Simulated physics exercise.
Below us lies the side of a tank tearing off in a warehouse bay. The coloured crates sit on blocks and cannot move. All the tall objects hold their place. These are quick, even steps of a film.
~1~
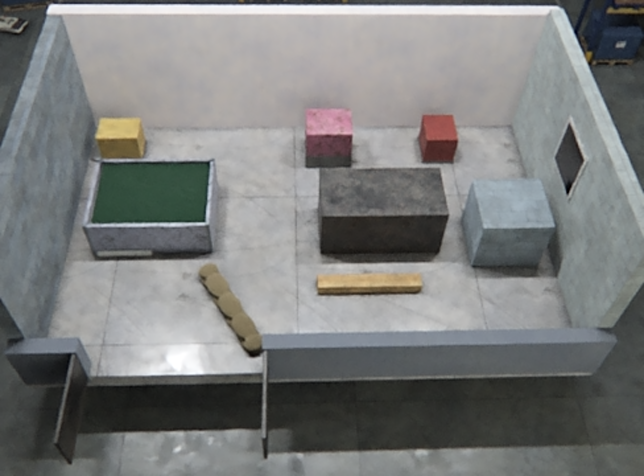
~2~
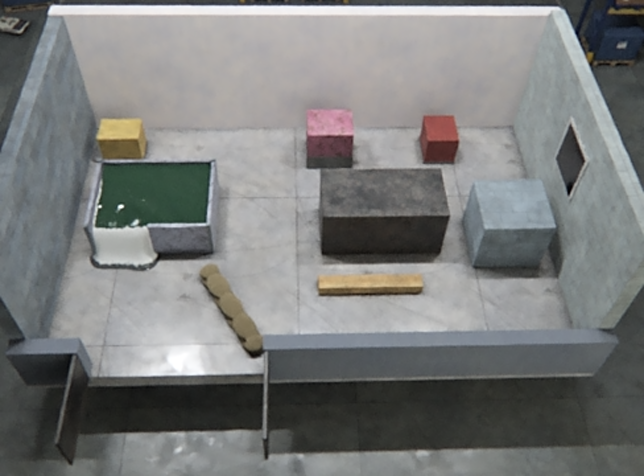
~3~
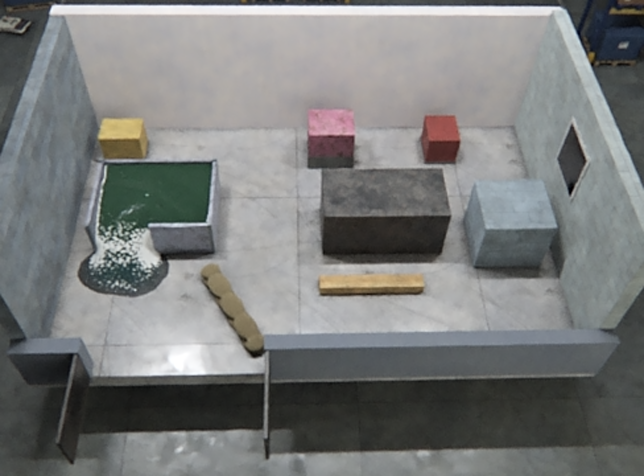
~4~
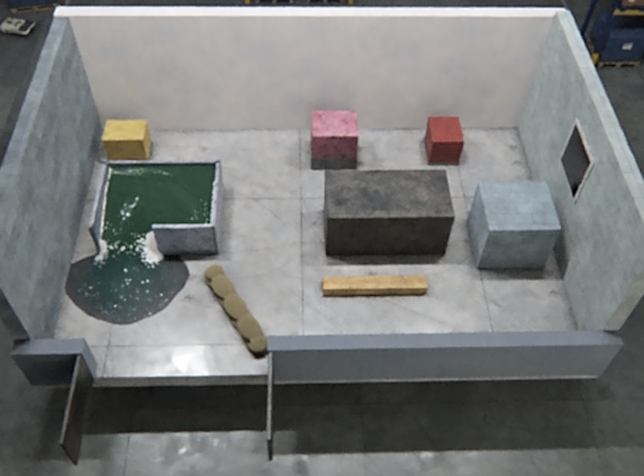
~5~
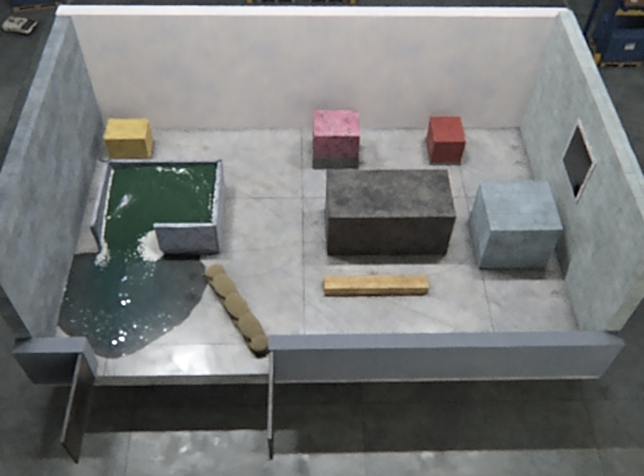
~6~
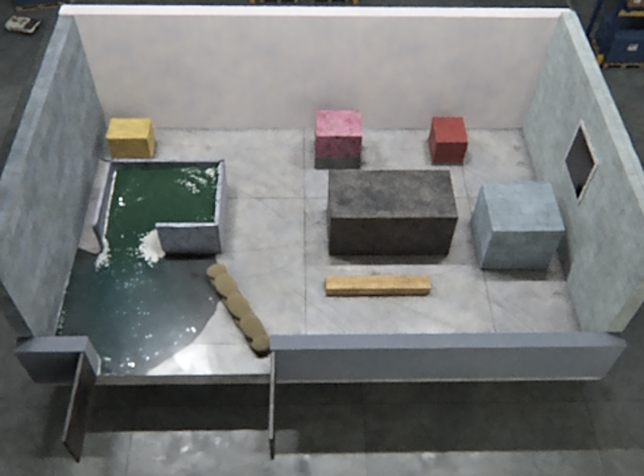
We see a walled warehouse bay with blocks and an open tank of green liquid, whose front left side gives way; liquid pours out and spreads across the floor toward the front wall and a lumpy tan barrier.
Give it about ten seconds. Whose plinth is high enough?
In the end: The red crate stays dry; the pink crate stays dry; the yellow crate stays dry.
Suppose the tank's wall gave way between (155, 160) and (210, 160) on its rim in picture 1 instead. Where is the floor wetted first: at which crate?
It is the yellow one.
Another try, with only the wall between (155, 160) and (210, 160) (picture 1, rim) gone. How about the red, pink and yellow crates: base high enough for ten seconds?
The red one gets wet; the pink one remains dry; the yellow one is topped.
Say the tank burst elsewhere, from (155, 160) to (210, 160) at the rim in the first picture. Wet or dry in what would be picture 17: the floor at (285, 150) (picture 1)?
Answer: Awash.
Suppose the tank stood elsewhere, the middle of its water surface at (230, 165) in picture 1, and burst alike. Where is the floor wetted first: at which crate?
First comes the one in yellow.
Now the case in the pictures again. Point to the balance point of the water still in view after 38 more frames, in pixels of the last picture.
Near (149, 257).
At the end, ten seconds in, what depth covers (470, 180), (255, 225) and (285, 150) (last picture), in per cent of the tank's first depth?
Roughly 0, 0 and 2 per cent, in turn.
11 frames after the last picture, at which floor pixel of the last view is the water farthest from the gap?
Near (254, 359).
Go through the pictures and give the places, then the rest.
The open tank at (152, 194) is whole and still, in the first frame.
Water pours out at (124, 242) and has run to (154, 262), in the second frame.
Water pours out at (125, 244) and has run to (140, 292), in the third frame.
Water pours out at (129, 245) and has run to (135, 318), in the fourth frame.
The front is at a hidden place, out from the gap at (131, 244), in the fifth frame.
The front is at a hidden place, out from the gap at (132, 244), in the sixth frame.
A moment on, water covers 15 % of the floor; the red crate not reached, the pink crate not reached, the yellow crate not reached.
Next, water covers 15 % of the floor; the red crate not reached, the pink crate not reached, the yellow crate not reached.
Then, water covers 20 % of the floor; the red crate not reached, the pink crate not reached, the yellow crate water round its plinth.
Later, water covers 25 % of the floor; the red crate not reached, the pink crate not reached, the yellow crate water round its plinth.
In the end, water covers 30 % of the floor; the red crate stayed above the water, the pink crate stayed above the water, the yellow crate stayed above the water.
